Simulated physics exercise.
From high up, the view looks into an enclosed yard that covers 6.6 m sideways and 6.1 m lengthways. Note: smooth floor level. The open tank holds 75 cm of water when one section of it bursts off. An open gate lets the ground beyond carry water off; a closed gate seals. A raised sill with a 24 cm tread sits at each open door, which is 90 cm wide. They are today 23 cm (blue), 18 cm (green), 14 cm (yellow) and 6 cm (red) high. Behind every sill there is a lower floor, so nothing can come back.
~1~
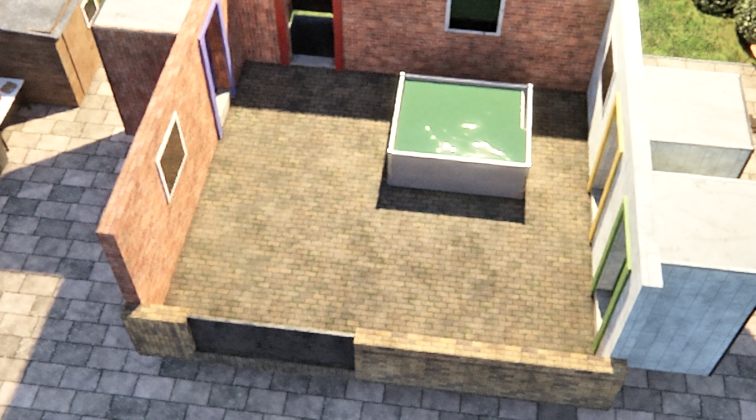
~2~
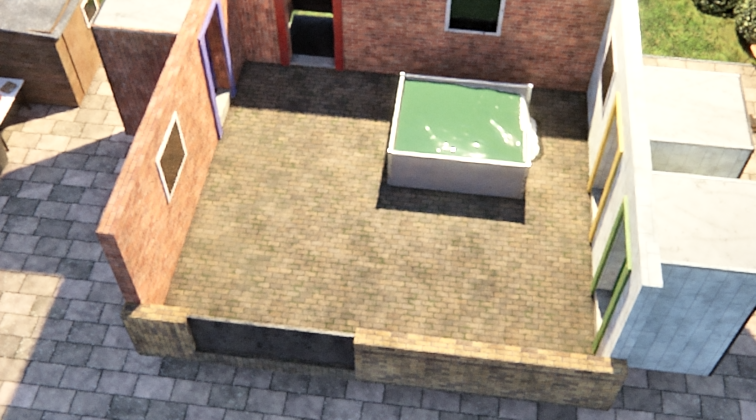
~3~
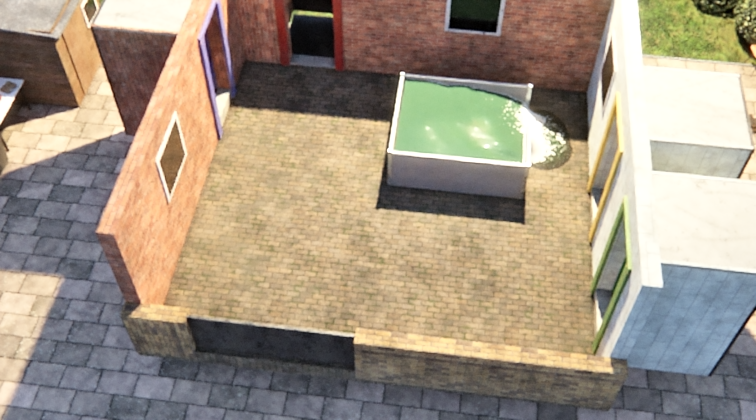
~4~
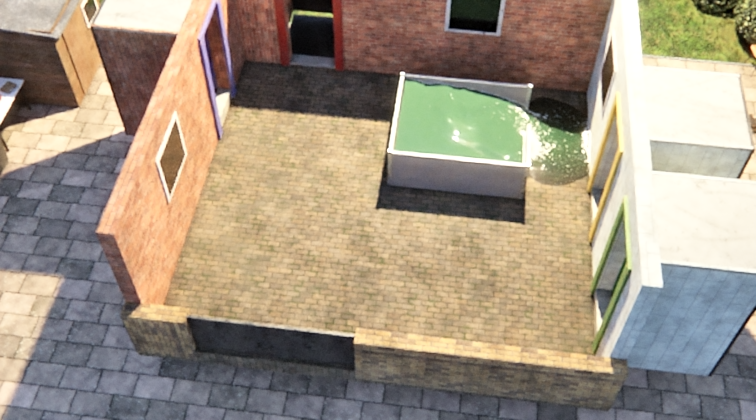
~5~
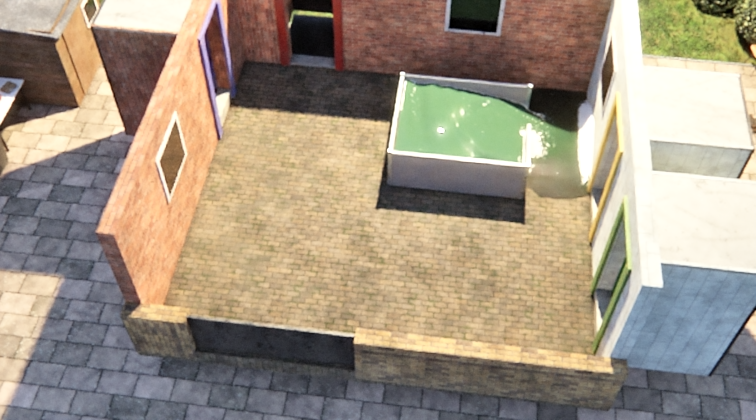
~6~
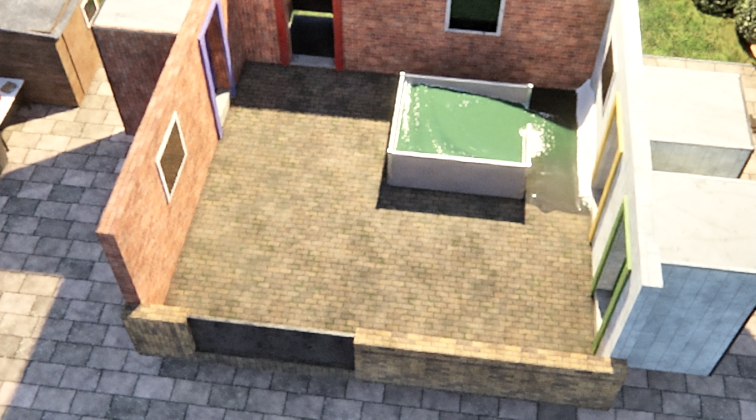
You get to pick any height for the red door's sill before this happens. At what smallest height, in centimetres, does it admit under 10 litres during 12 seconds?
At about 6.5 centimetres.
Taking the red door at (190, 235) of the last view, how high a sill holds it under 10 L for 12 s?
You'd want it roughly 11.0 cm high.
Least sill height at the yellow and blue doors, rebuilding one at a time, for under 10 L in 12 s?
You'd want about 9.5 centimetres at yellow and about 12.0 centimetres at blue.
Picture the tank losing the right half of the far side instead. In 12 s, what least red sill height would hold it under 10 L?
At least roughly 5.0 centimetres tall.
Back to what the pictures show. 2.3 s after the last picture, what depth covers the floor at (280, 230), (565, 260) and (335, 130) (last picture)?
The three readings, in order, are 0, 5 and 0 cm.
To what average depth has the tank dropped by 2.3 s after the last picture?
I'd put it at some 36 centimetres on average.
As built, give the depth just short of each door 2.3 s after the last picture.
At the blue door the depth is 0 cm, at green 4 cm, at yellow 11 cm and at red 9 cm.
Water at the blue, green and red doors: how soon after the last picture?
The blue door at 2.6 seconds, the green door at 0.9 seconds, the red door at 1.8 seconds.
Then, 0.7 s after the last picture water covers 10 % of the floor, deepest (62 cm) near (582, 97); it has not reached the red door.
Then, 2.3 s after the last picture water covers 45 % of the floor, deepest (36 cm) near (583, 132); 9 cm at the red door, 0 litres in over its 6 cm sill.
Then, 11.3 s after the last picture water covers 100 % of the floor, deepest (12 cm) near (394, 189); 7 cm at the red door, 14 litres in over its 6 cm sill.
At the red door as built, the water peaked near 10 cm, 2.5 s after the last picture.
Run again over the same 12 s with other heights there, 14 litres in over 6 cm, 4 litres over 8 cm. The limit of 10 litres is kept from about 6.5 cm up.
